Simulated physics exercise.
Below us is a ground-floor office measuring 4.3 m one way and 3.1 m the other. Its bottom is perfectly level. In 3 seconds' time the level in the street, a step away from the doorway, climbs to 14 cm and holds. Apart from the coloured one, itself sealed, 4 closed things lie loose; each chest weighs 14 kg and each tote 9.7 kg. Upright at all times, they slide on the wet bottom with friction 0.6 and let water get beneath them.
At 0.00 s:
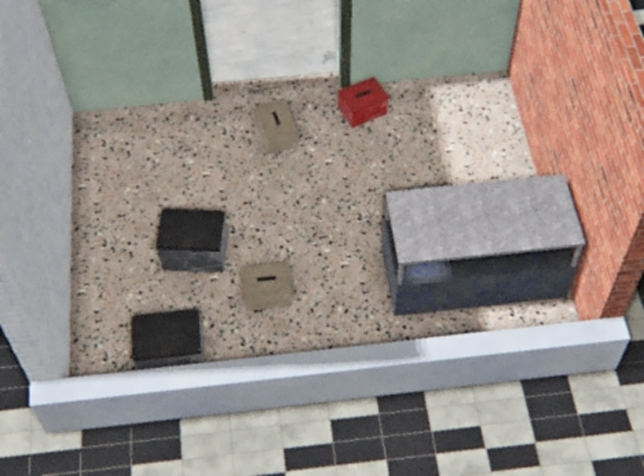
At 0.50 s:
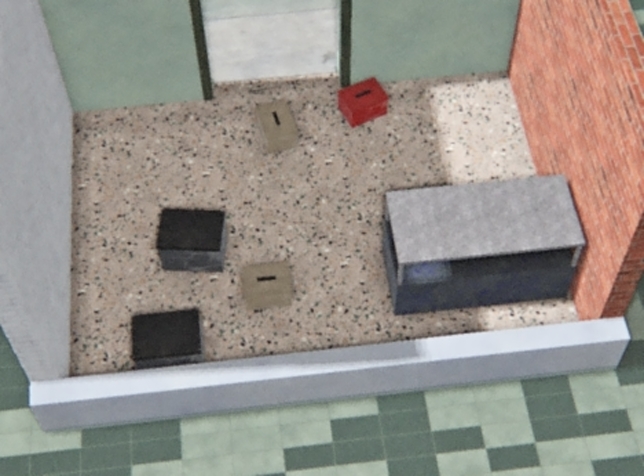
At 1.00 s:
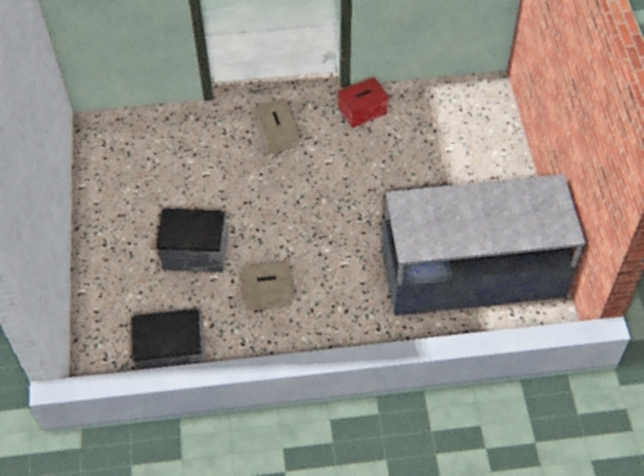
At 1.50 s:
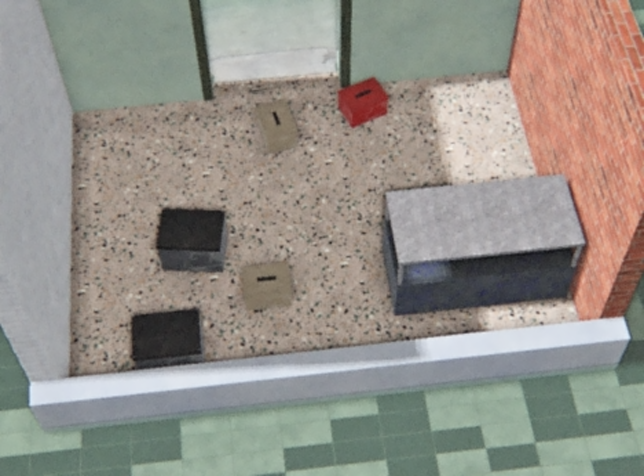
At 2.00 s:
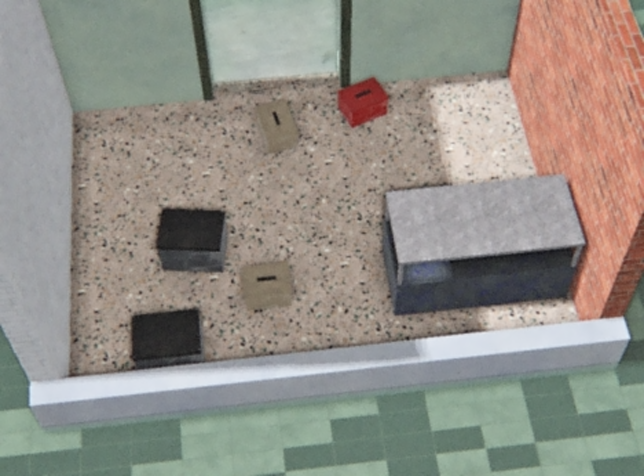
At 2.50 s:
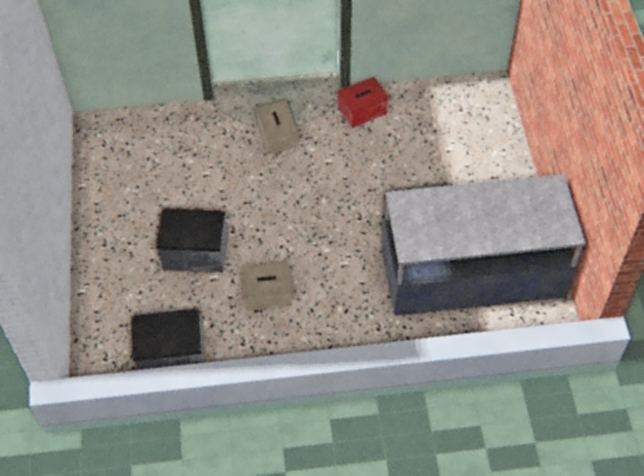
A ground-floor office with a speckled floor, a brick wall on the right and a doorway at the back is seen from high above by a still camera. A red box sits near the doorway, with two tan boxes around the middle, two black-topped ones at left and a grey-topped counter at right. Greenish water covers the black-and-white tiles outside, then tints the doorway and just reaches the floor inside, while nothing in the room shifts.
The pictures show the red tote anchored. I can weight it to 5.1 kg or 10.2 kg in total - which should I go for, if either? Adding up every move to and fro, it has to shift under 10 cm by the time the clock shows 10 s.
Make it 10.2 kg.
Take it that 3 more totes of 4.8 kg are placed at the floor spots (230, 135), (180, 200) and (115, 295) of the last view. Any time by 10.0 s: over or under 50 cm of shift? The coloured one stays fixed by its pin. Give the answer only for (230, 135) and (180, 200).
In order: Above the mark, above the mark.
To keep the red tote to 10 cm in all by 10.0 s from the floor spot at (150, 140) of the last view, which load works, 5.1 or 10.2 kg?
Both loads work.
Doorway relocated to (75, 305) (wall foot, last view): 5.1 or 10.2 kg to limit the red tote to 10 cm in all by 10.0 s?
Then the lighter mass works.
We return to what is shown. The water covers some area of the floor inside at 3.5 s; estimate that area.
Roughly 2.0 m2.
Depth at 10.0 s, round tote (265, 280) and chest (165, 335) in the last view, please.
Around 5 cm and 7 cm.
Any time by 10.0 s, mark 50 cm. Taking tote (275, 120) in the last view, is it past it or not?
It is past it.
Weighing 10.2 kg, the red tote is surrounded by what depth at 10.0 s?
Depth: Approx. 5 cm.
After 3.5 s the red tote would be 0 cm from its start with 5.1 kg and 0 cm from its start with 10.2 kg; 2 cm of water round it then.
After 4.5 s the red tote would be 16 cm from its start with 5.1 kg and 0 cm from its start with 10.2 kg; 4 cm of water round it then.
After 7.0 s the red tote would be 17 cm from its start with 5.1 kg and 0 cm from its start with 10.2 kg; 3 cm of water round it then.
After 10.0 s the red tote would be 24 cm from its start with 5.1 kg and 0 cm from its start with 10.2 kg; 5 cm of water round it then.
